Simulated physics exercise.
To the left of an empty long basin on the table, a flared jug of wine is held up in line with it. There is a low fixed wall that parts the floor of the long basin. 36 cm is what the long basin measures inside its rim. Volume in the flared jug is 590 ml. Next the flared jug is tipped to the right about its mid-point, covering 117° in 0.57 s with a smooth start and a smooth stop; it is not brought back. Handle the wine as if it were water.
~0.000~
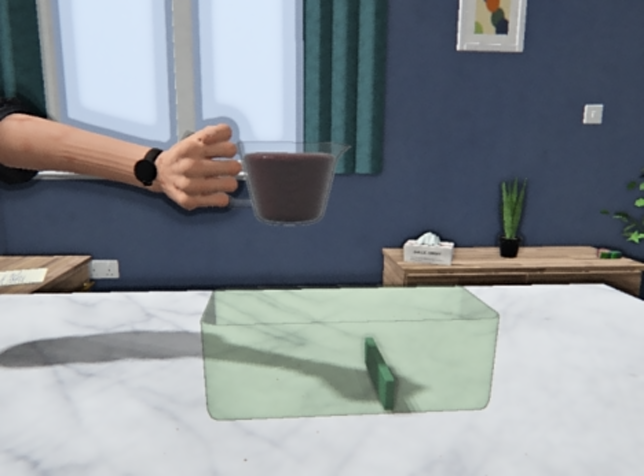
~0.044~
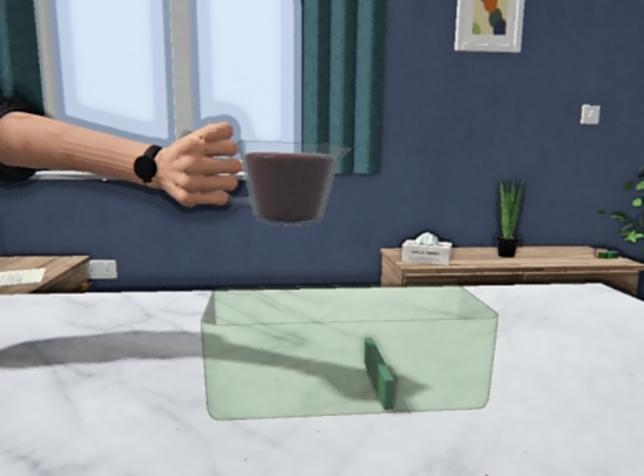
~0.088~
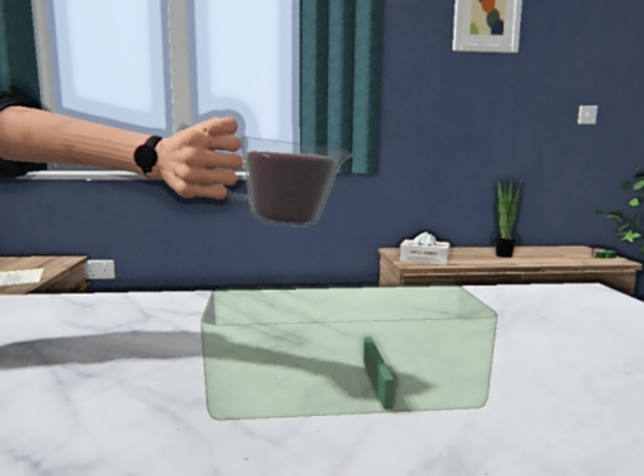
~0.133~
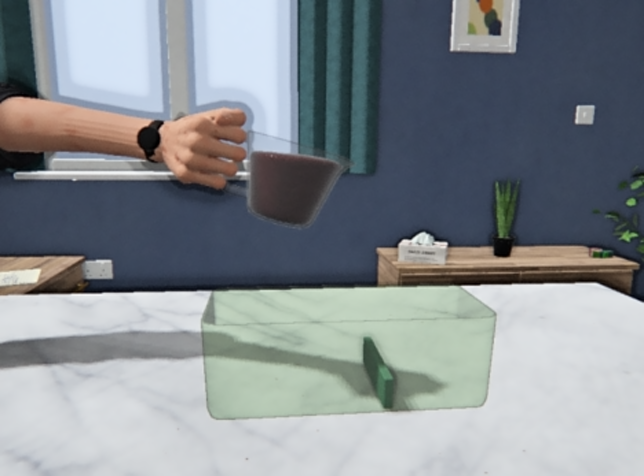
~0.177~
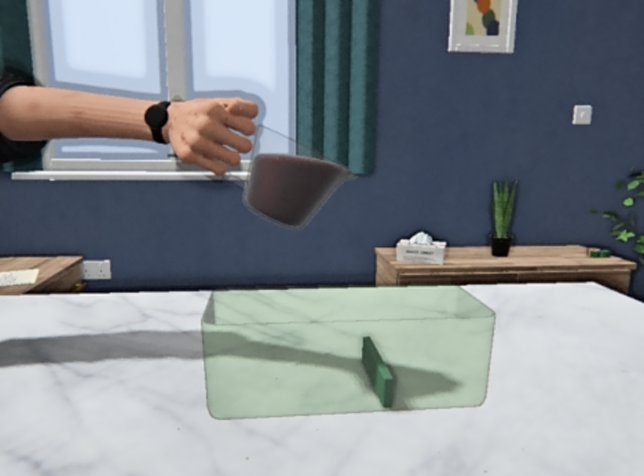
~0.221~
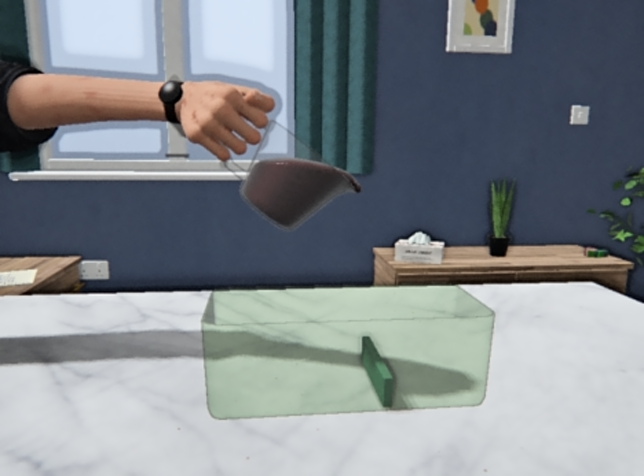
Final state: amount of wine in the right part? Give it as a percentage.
Approximately 43 %.
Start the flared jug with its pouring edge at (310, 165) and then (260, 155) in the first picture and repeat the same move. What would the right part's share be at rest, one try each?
The first try gives 10 percent and the second 15 percent.
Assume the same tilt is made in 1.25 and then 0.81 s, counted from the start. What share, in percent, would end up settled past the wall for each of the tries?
Respectively about 70 and 60 percent.
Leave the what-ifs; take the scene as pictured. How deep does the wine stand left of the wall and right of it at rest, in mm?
Left 10 mm, right 14 mm.
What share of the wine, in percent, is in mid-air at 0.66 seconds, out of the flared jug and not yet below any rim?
About 6 percent.
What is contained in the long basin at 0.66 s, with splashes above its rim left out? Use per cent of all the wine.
94 %, more or less.
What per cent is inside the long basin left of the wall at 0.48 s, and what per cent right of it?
Roughly 10 sits left and 36 sits right.
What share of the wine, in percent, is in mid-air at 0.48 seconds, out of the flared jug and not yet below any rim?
I'd say close to 34 per cent.
By 0.48 s the tilt is 109° and 21 per cent is still to pour, 10 is left of the wall and 36 right of it.
By 0.66 s the tilt is 117° and 0 per cent is still to pour, 51 is left of the wall and 43 right of it.
By 0.86 s the tilt is 117° and 0 per cent is still to pour, 52 is left of the wall and 42 right of it.
By 1.07 s the tilt is 117° and 0 per cent is still to pour, 54 is left of the wall and 43 right of it.
At rest 54 per cent lies left of the wall, 43 right of it and 4 outside.
